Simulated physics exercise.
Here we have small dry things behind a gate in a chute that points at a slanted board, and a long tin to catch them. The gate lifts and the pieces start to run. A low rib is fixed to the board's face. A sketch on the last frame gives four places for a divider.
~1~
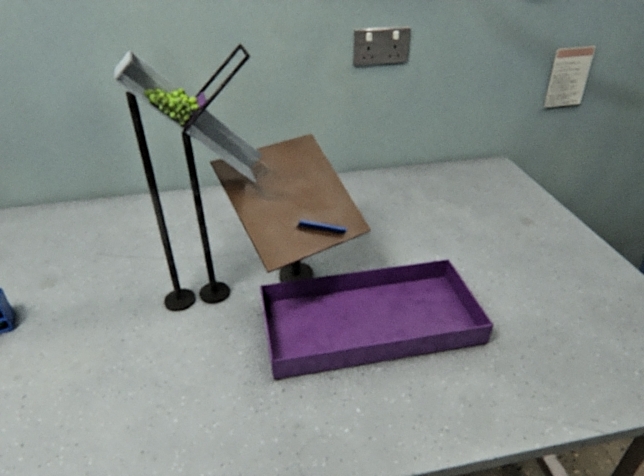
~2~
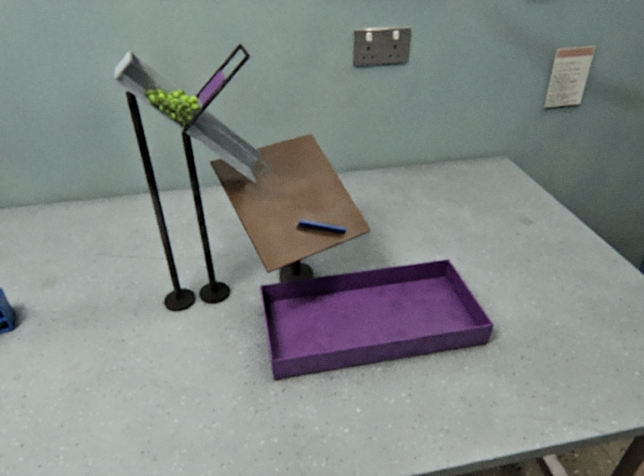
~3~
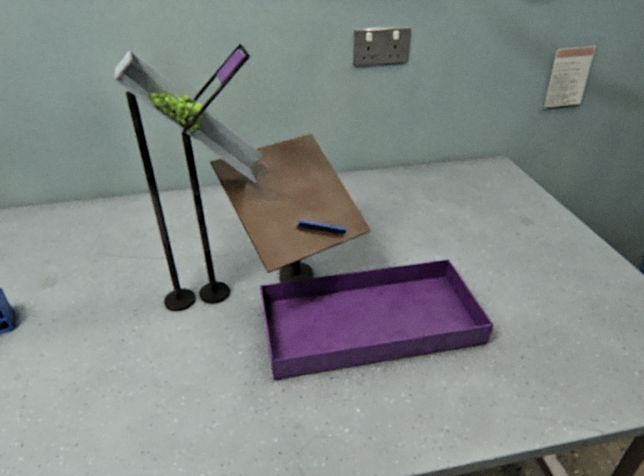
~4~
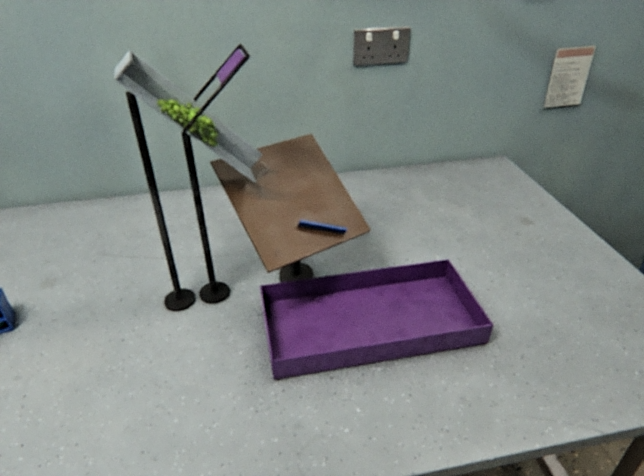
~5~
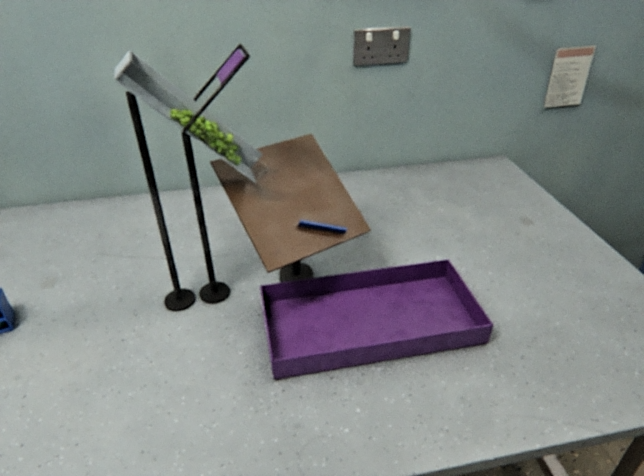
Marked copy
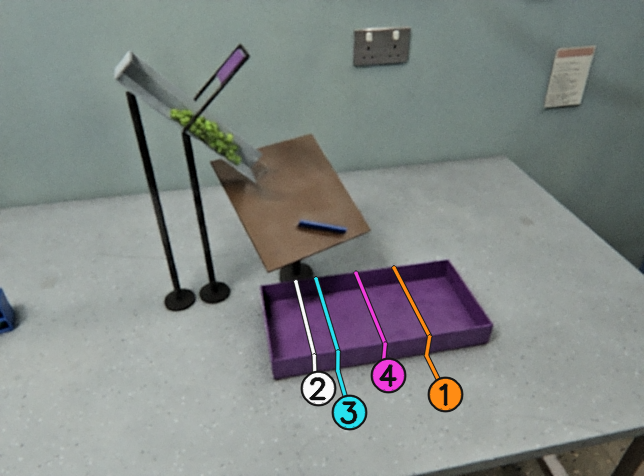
Green peas sat bunched behind a gate in a sloping grey chute until the purple gate slid up, and then they ran down the chute to the right, stretching out above a tilted brown board.
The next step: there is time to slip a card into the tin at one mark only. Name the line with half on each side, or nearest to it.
Use line 1.
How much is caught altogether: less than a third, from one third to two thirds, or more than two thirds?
More than two thirds.
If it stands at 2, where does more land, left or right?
More lands on the right.
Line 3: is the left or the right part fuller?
Right.
On the marked copy, line 1 crosses the front rim at (429, 335); line 2 crosses the front rim at (314, 354); line 3 crosses the front rim at (337, 350); line 4 crosses the front rim at (384, 342).
With 1, of what is caught, about half on the left of the divider, about half on the right.
With 2, of what is caught, a stray few on the left of the divider, nearly all on the right.
With 3, of what is caught, a small part on the left of the divider, nearly all on the right.
With 4, of what is caught, a small part on the left of the divider, most on the right.
